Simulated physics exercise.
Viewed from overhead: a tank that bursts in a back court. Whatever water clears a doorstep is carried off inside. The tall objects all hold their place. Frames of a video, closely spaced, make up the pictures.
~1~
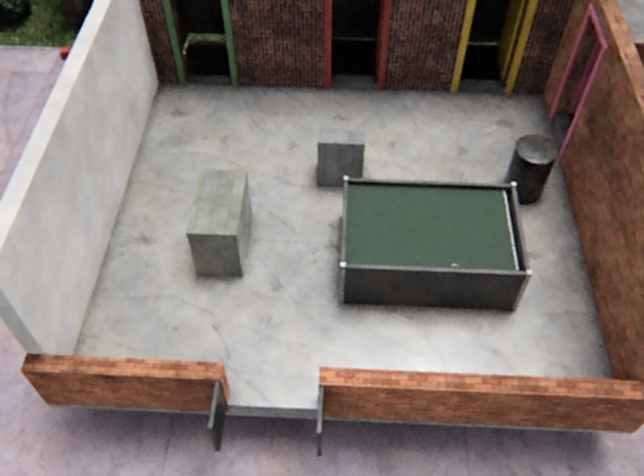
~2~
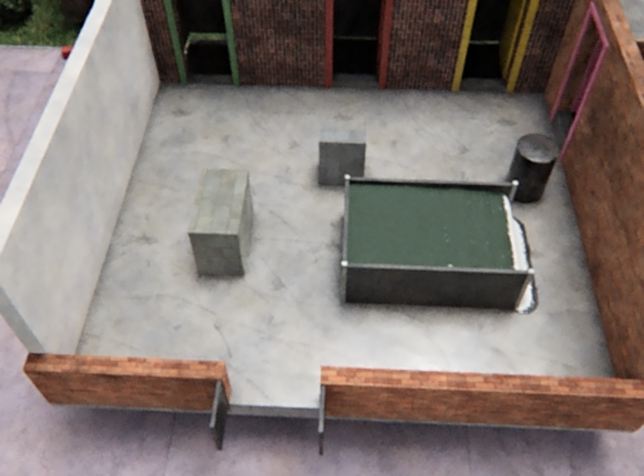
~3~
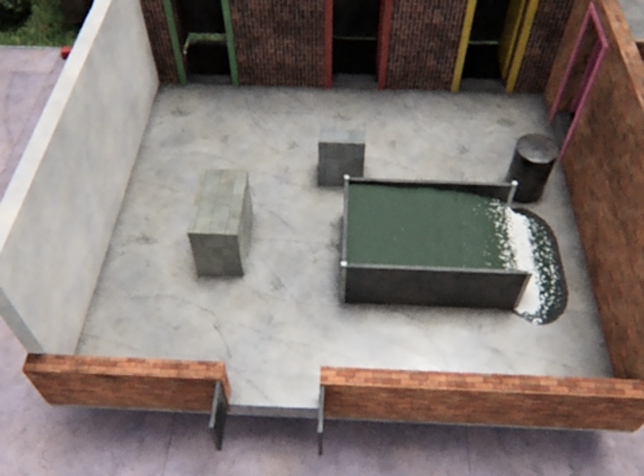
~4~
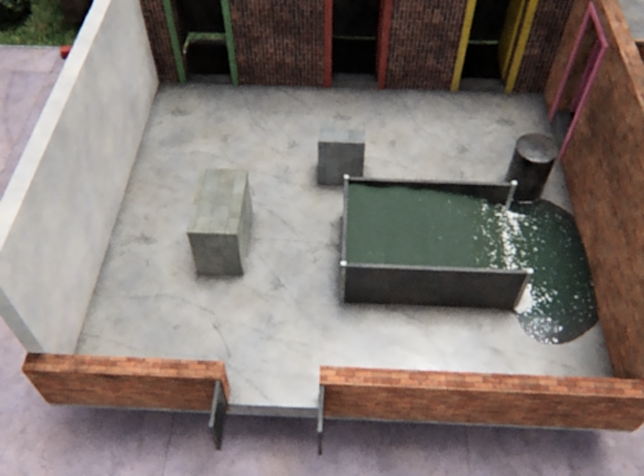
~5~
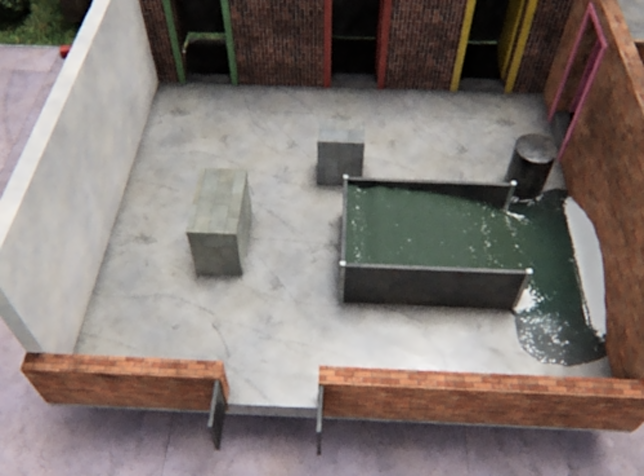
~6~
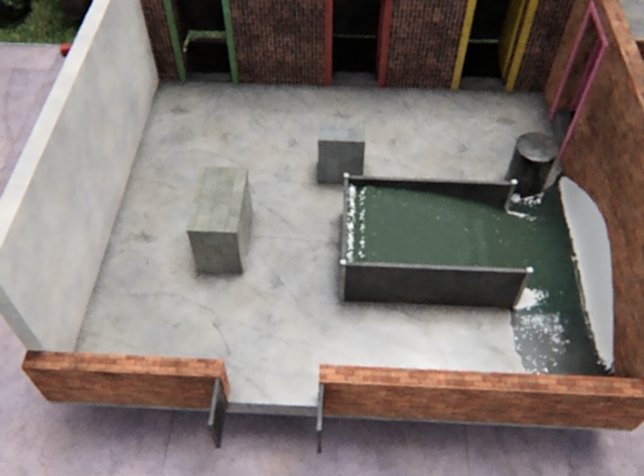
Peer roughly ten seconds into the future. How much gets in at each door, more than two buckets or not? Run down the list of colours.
The green door gets more than two; the pink door gets two buckets or less; the yellow door gets more than two; the red door gets two buckets or less.
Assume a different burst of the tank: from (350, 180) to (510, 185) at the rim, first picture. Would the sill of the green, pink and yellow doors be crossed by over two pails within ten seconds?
One by one: Green door passes that mark, pink door holds, yellow door is over.
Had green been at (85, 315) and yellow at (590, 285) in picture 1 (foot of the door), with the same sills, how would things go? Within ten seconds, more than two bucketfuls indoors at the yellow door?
What follows is that the yellow door gets beyond it.
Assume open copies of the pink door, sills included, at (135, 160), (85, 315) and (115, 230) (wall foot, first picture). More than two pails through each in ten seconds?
Well, the first remains within bounds, the next remains within bounds, and the last remains within bounds.
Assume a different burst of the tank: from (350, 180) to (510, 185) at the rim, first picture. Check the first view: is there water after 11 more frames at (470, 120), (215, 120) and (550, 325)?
Going in your order, I'd say drenched, then still bare, then still bare.
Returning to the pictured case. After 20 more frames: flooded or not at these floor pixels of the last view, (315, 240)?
Looking there, it would be unwetted.
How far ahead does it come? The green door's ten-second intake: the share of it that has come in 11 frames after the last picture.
That share would be near 0 %.
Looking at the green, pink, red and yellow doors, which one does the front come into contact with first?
I'd say it's the pink door.
A moment on, water covers 15 % of the floor; the green door not reached, the pink door wet at the sill, nothing in, the yellow door not reached, the red door not reached.
Next, water covers 30 % of the floor; the green door not reached, the pink door wet at the sill, nothing in, the yellow door under two buckets in, the red door not reached.
Then, water covers 60 % of the floor; the green door not reached, the pink door wet at the sill, nothing in, the yellow door over two buckets in, the red door wet at the sill, nothing in.
Later, water covers 90 % of the floor; the green door wet at the sill, nothing in, the pink door wet at the sill, nothing in, the yellow door far over two buckets in, the red door wet at the sill, nothing in.
In the end, water covers 95 % of the floor; the green door over two buckets in, the pink door wet at the sill, nothing in, the yellow door far over two buckets in, the red door wet at the sill, nothing in.
